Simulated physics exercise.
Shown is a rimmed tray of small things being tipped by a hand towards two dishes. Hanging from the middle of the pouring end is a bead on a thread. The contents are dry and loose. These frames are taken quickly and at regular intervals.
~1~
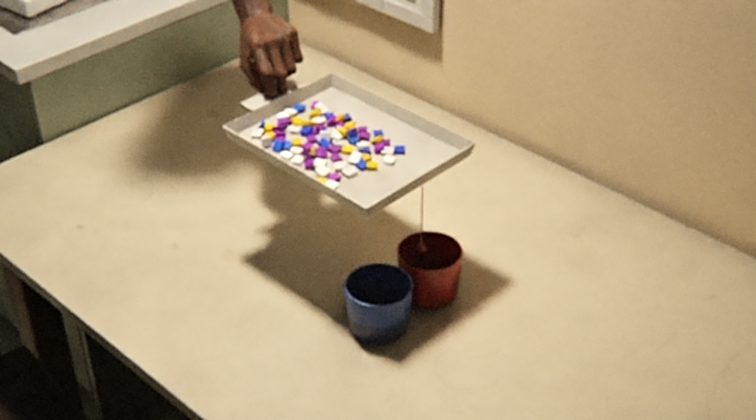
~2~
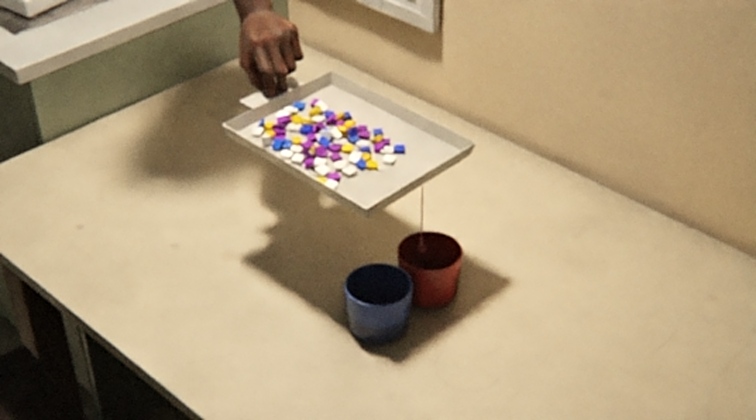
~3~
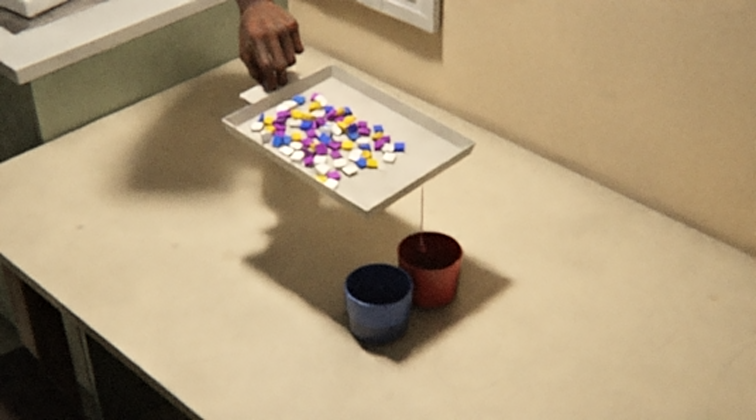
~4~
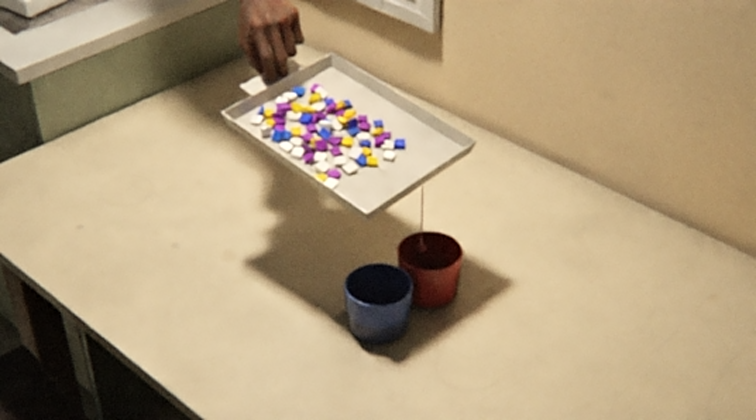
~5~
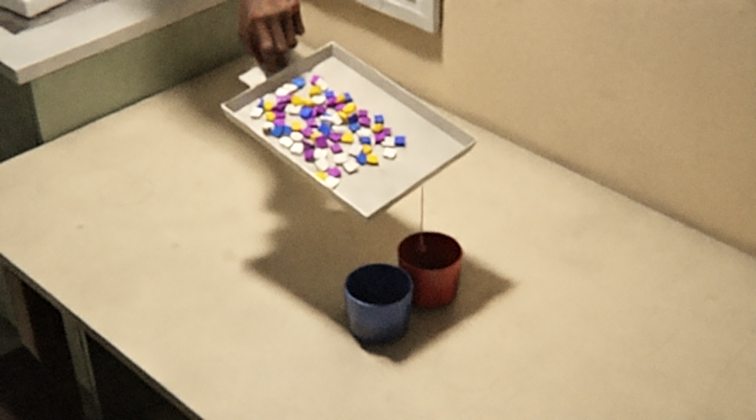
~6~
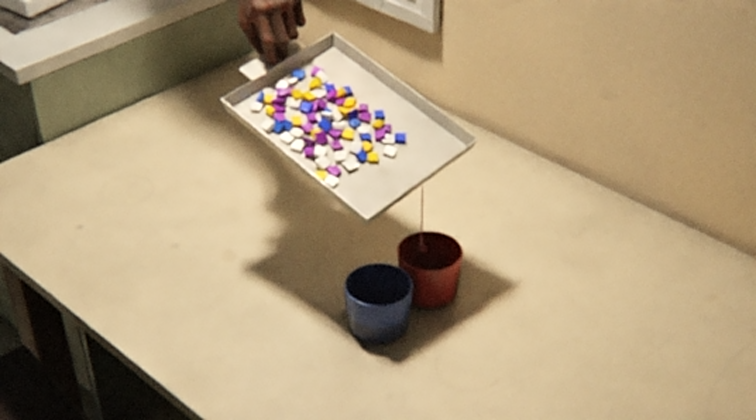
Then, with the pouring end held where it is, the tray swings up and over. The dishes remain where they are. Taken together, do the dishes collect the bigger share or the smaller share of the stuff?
The bigger share.
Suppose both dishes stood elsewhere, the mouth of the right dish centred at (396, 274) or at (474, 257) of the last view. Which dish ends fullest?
In turn: The right-side dish; the left-side dish.
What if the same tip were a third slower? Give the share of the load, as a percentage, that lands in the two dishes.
I'd say near 70 per cent.
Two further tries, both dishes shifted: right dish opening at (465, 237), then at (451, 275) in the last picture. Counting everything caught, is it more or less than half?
In the first position a minority, in the second a minority.
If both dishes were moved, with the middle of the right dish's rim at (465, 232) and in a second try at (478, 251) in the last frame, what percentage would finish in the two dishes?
I'd say about 10 percent, followed by about 20 percent.
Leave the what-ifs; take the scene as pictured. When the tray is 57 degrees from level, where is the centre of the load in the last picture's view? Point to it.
Close to (369, 175).
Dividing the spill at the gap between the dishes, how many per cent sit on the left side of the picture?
40 per cent, roughly.
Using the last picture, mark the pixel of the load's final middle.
Roughly at (380, 321).
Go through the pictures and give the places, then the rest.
The first frame shows corners of the pouring end at (366, 204) and (471, 143), level; middle of the load at (326, 137), mosaic tiles; left dish at (403, 316); right dish at (453, 281); bead on its thread at (421, 248).
The second frame shows corners of the pouring end at (366, 205) and (471, 142), level; middle of the load at (325, 136).
The third frame shows corners of the pouring end at (367, 207) and (471, 141), tipped barely, lowest at the left corner; middle of the load at (325, 133).
The fourth frame shows corners of the pouring end at (367, 209) and (472, 140), tipped a little, lowest at the left corner; middle of the load at (326, 128).
The fifth frame shows corners of the pouring end at (367, 212) and (472, 139), tipped a little, lowest at the left corner; middle of the load at (326, 123).
The sixth frame shows corners of the pouring end at (367, 214) and (473, 138), tipped clearly, lowest at the left corner; middle of the load at (326, 118); left dish at (403, 316); right dish at (453, 281).
Soon after the last picture, tray tipped steeply; all on the tray.
A little later, tray tipped right over; about half on the tray; about a quarter in the left dish; a small part outside both; a small part in the air.
Later still, tray tipped past a quarter turn; most in the left dish; about a quarter outside both.
At rest, tray tipped past a quarter turn; most in the left dish; none in the right dish; about a quarter outside both.
